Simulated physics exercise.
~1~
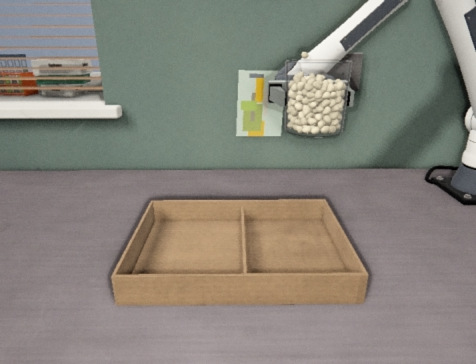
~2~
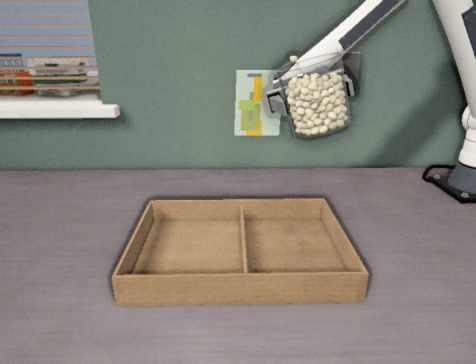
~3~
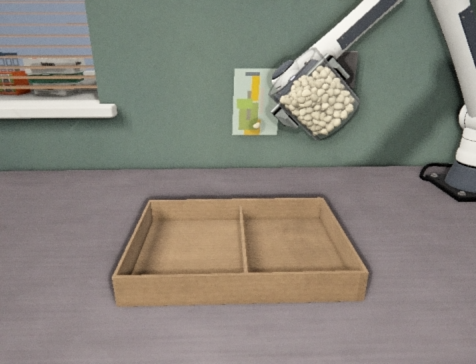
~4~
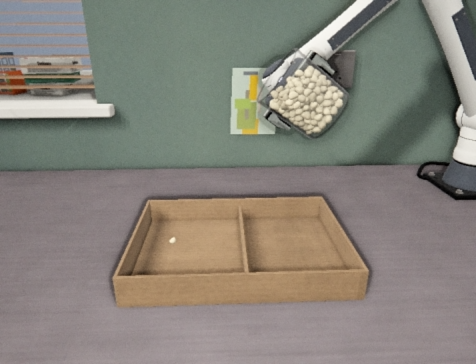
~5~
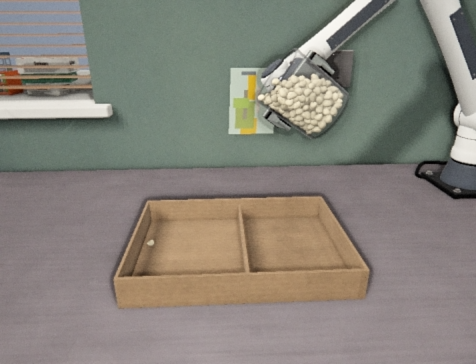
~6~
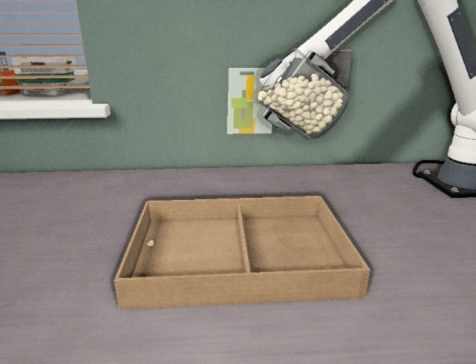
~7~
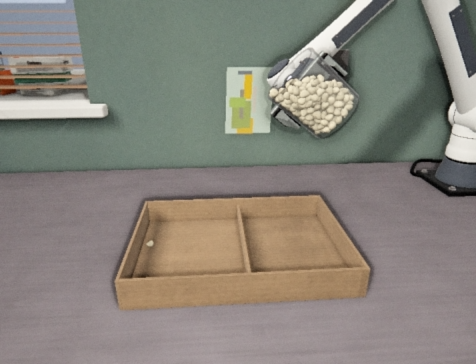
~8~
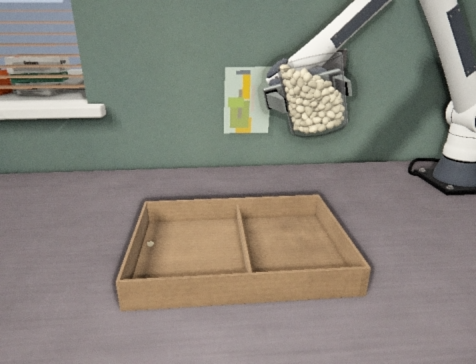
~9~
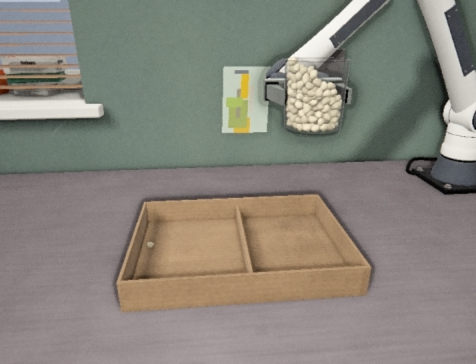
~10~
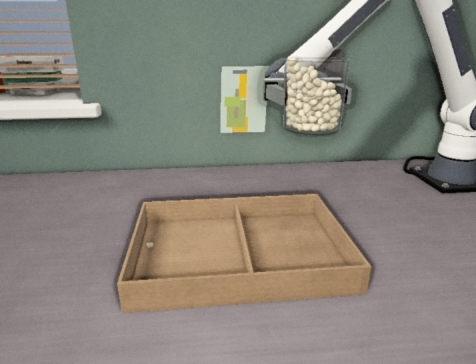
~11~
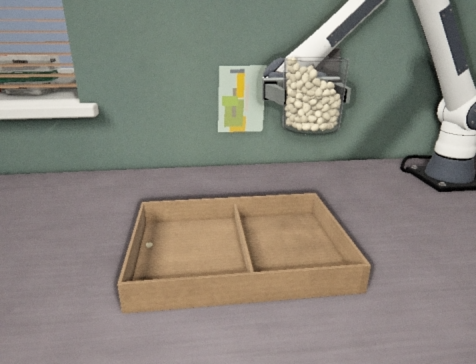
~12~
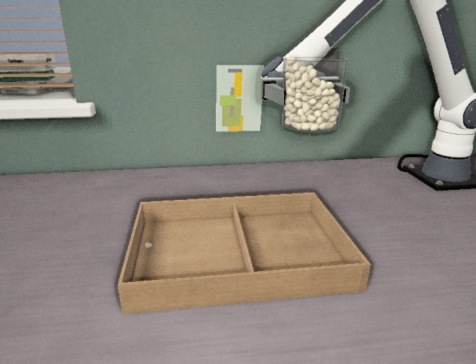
Robot arm tilting a clear beaker of pale beans leftward, dropping one into a divided tray's left compartment, then levelling it and holding still.
